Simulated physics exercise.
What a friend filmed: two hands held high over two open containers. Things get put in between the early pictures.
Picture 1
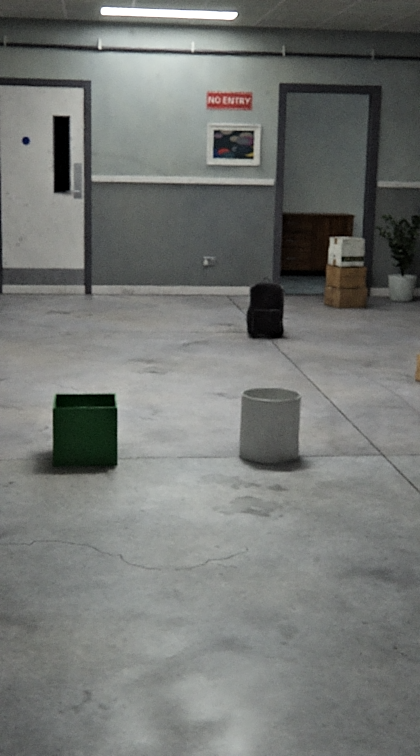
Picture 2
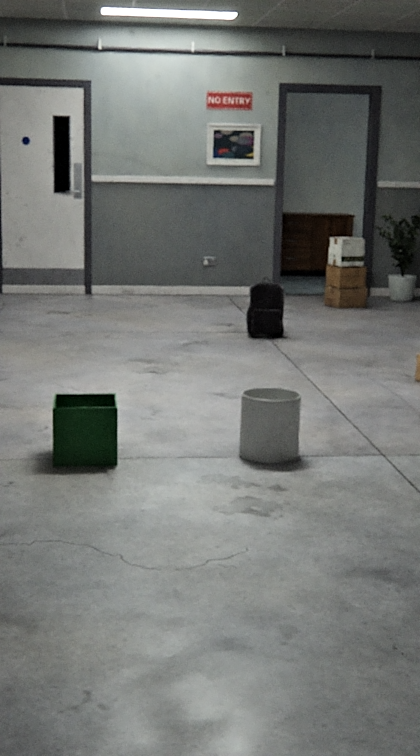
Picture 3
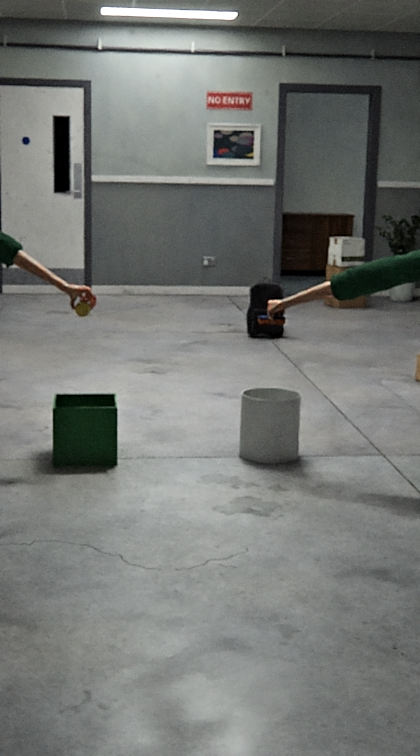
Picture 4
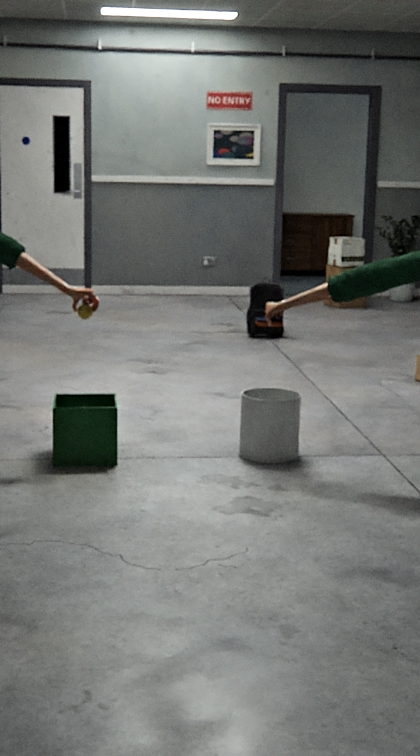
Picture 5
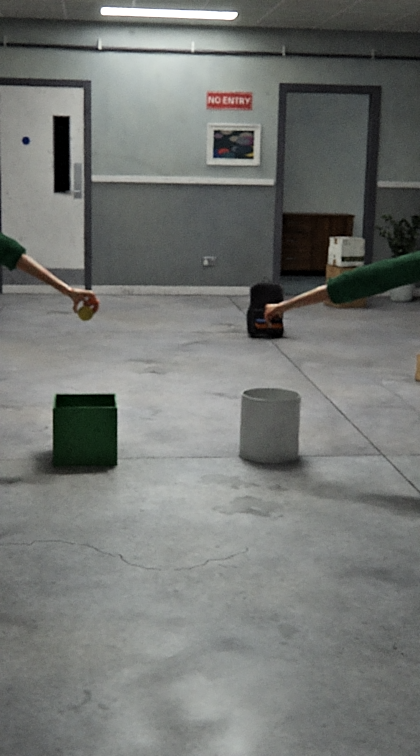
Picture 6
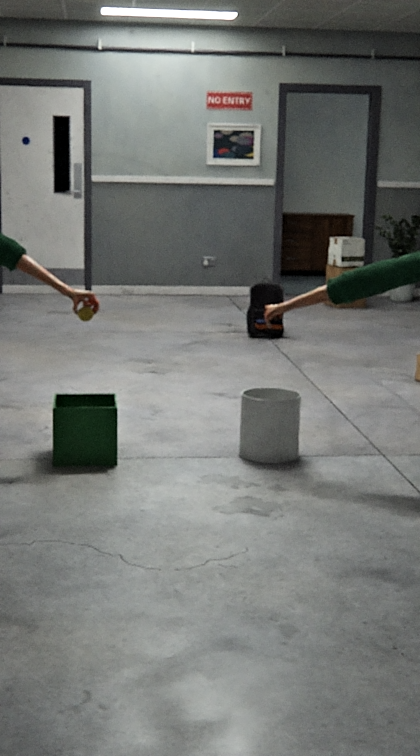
Two green-sleeved arms come into view from the left and right edges, the left hand holding a small yellow object and the right an orange one, then stay raised with barely a shift. Below them, a green square container sits left and a pale grey round one right on a grey concrete floor. Seen from a steady, front-on view, the room behind has a white door, a red sign and a black backpack.
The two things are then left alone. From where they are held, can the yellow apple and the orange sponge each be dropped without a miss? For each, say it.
Here the yellow apple can, the orange sponge can.
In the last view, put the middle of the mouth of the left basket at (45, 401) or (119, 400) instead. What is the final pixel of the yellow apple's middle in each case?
It settles at (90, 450) in the first case and at (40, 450) in the second.
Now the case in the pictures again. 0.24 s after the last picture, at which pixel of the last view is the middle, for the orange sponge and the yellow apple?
First: (267, 367). Second: (86, 357).
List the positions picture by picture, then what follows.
The first frame shows left basket (85, 429).
The second frame shows right bucket (270, 425).
The third frame shows still on the way; yellow apple (83, 309); left basket (85, 429).
The fourth frame shows still on the way; orange sponge (269, 322); right bucket (270, 425).
The fifth frame shows still on the way; yellow apple (86, 313); left basket (85, 429).
The sixth frame shows in place, still held; yellow apple (86, 314); orange sponge (269, 324); right bucket (270, 425).
Then, 0.24 s after the last picture, yellow apple falling near (86, 358); orange sponge falling near (267, 367).
At rest, the yellow apple is caught, near (86, 448); the orange sponge is caught, near (264, 450).
